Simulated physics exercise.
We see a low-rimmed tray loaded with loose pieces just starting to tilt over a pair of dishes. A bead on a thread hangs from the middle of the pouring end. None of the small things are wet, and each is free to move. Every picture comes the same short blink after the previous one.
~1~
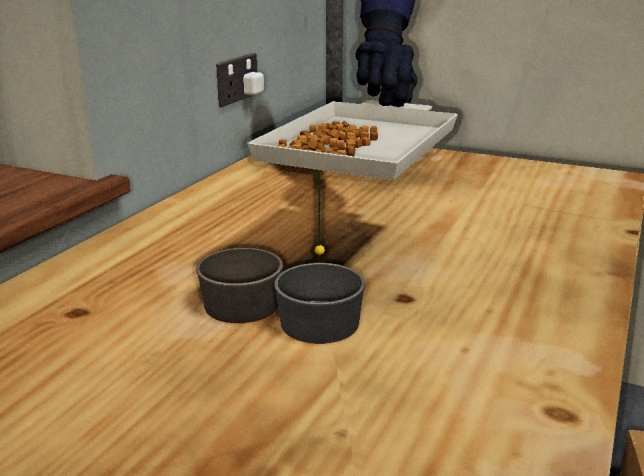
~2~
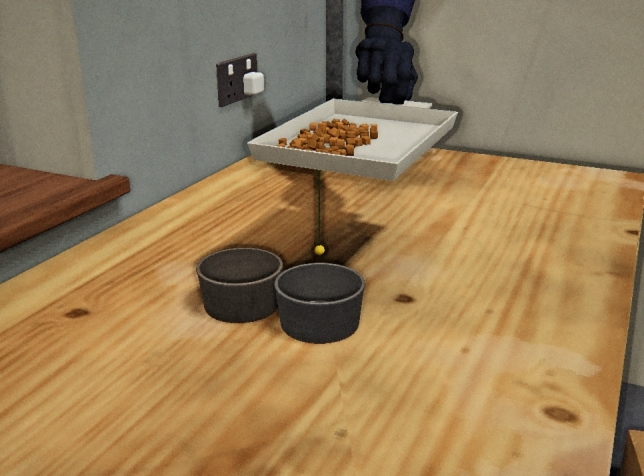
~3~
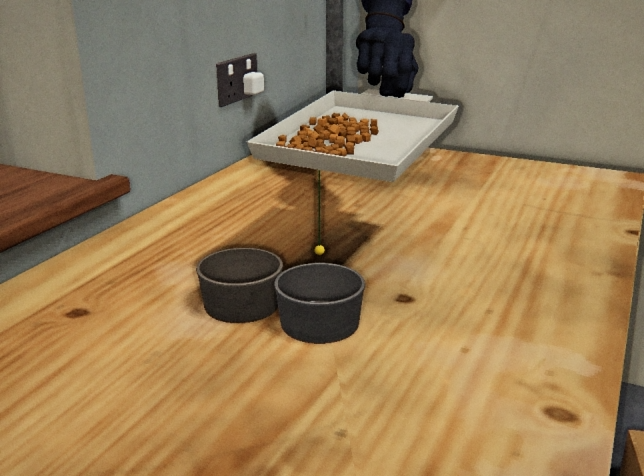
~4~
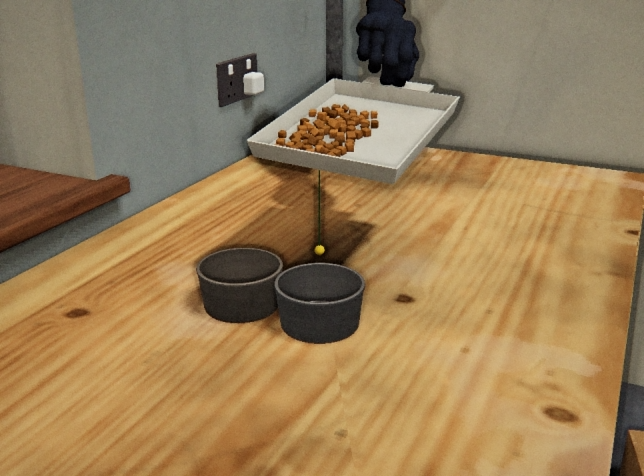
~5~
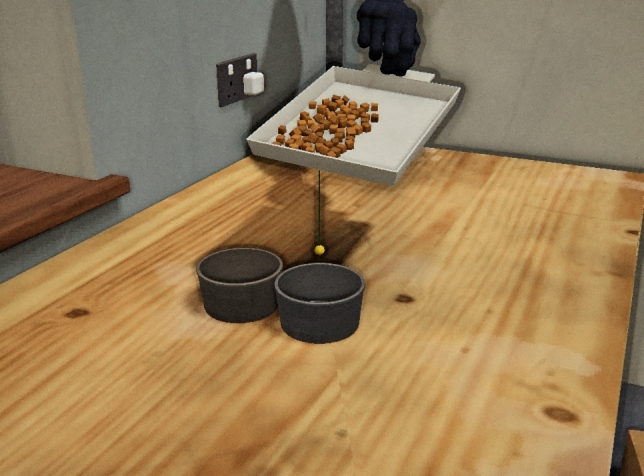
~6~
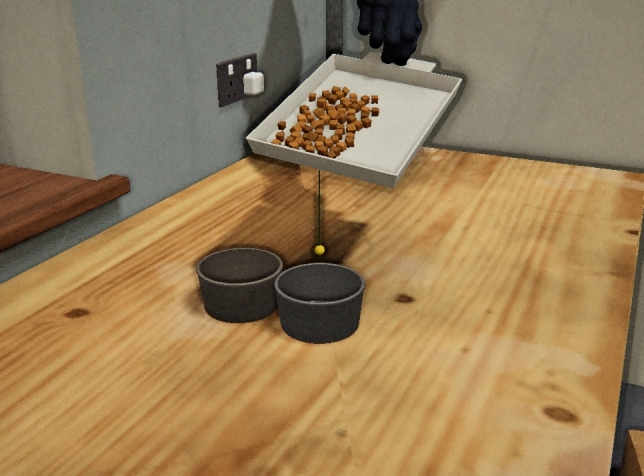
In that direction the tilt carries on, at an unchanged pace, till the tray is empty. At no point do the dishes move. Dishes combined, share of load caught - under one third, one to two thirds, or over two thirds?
A third to two thirds.
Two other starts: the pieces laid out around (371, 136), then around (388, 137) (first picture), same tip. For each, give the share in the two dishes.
About 40 % and 20 %.
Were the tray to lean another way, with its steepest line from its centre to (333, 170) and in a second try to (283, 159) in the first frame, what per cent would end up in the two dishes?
I'd say roughly 50 percent with the first slope, 70 percent with the other.
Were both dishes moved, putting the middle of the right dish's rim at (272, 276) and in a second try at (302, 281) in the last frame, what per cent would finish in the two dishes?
10% for the first placement, 30% for the second.
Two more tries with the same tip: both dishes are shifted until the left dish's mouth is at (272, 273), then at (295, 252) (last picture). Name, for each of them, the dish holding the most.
In the first try it is the one to the right, in the second it is the one to the right.
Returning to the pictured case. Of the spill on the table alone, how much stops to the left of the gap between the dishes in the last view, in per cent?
I'd say some 20 in a hundred.
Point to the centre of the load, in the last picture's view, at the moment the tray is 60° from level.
In the last view the centre sits at roughly (347, 148).
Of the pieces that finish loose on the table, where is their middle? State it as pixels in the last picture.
Near (378, 354).
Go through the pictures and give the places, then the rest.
In the first frame, corners of the pouring end at (253, 142) and (394, 161), level; middle of the load at (325, 140), brown sugar cubes; left dish at (218, 299); right dish at (301, 318); bead on its thread at (320, 250).
In the second frame, corners of the pouring end at (253, 142) and (394, 162), level; middle of the load at (325, 139).
In the third frame, corners of the pouring end at (253, 141) and (394, 163), tipped barely, lowest at the right corner; middle of the load at (325, 135).
In the fourth frame, corners of the pouring end at (253, 139) and (394, 166), tipped a little, lowest at the right corner; middle of the load at (325, 130).
In the fifth frame, corners of the pouring end at (253, 138) and (394, 169), tipped a little, lowest at the right corner; middle of the load at (325, 125).
In the sixth frame, corners of the pouring end at (252, 137) and (394, 172), tipped clearly, lowest at the right corner; middle of the load at (325, 120); left dish at (218, 299); right dish at (301, 318).
Soon after the last picture, tray tipped steeply; all on the tray.
A little later, tray tipped right over; nearly all on the tray; a stray few outside both.
Later still, tray tipped past a quarter turn; about half in the right dish; about half outside both.
At rest, tray tipped past a quarter turn; about half in the right dish; none in the left dish; about half outside both.
